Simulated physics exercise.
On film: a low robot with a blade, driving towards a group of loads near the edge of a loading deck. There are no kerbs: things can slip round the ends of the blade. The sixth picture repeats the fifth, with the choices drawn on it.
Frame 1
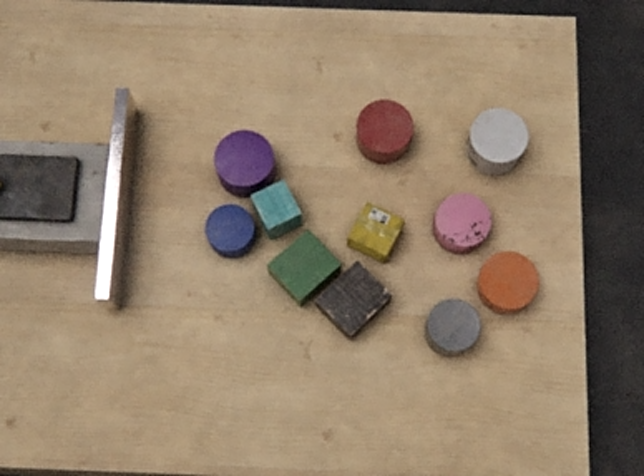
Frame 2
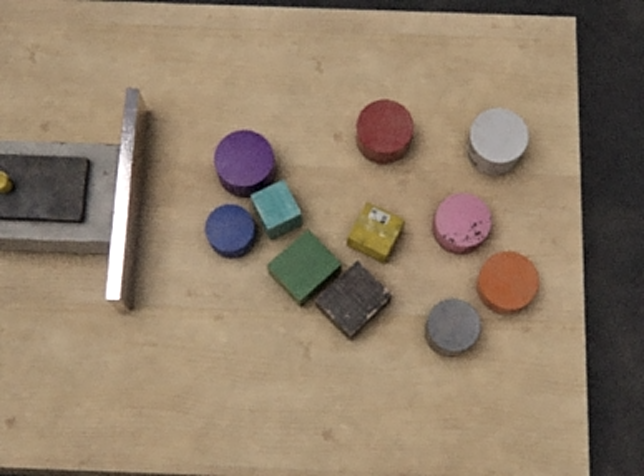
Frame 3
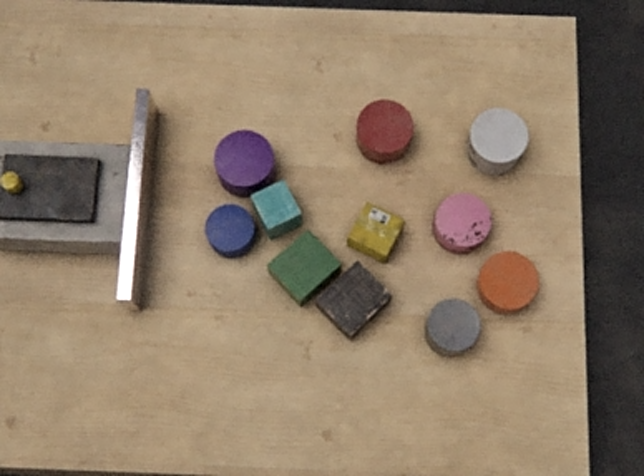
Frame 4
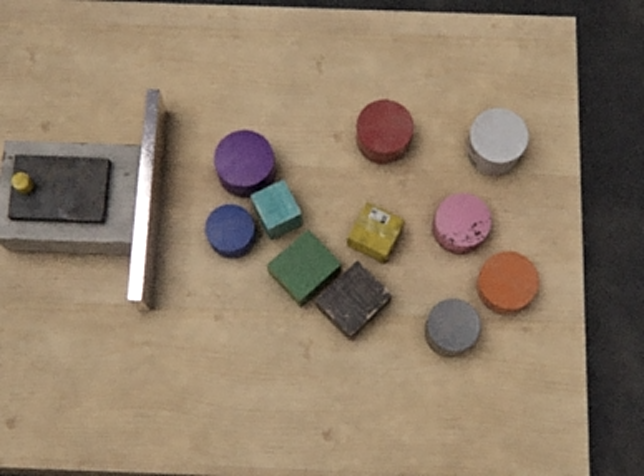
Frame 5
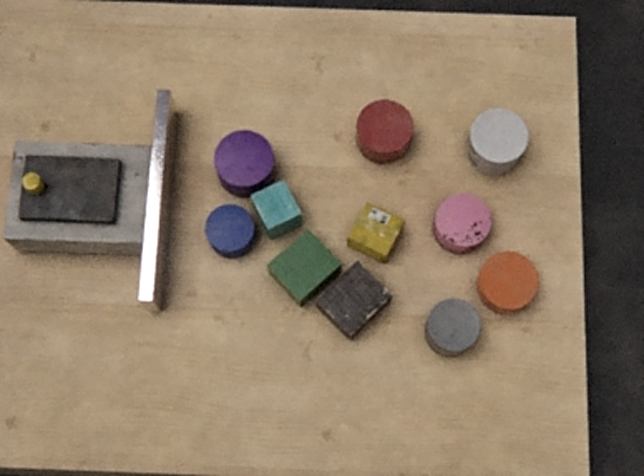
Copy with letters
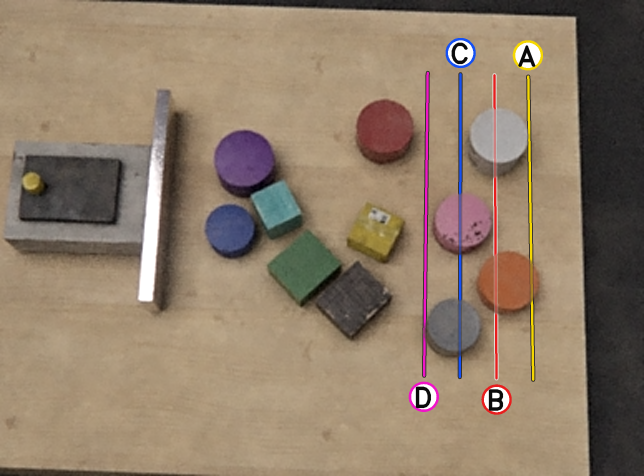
At first, a low grey robot with an upright blade sits at the left of a pale wooden surface, facing a scattered group of colourful round and square loads. It then moves steadily a short way right, narrowing the gap, while the loads stay still and untouched.
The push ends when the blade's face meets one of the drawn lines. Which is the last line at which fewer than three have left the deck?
Stop at B.
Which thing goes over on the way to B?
The pink canister goes over.
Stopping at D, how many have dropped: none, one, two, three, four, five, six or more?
The count is none.
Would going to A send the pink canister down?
Yes.
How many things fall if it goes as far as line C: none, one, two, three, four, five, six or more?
In all, none.
On the copy, A at (531, 222); B at (495, 221); C at (460, 219); D at (426, 218).
On B. First, robot (200, 193); black crate (368, 313); purple canister (317, 162).
Then, robot (323, 198); pink canister (519, 217); orange pail (519, 290).
Finally, robot (420, 201); pink canister over the edge; orange pail (585, 306); one fallen.
By contrast, A drops four; C is within the limit but short; D is within the limit but short.
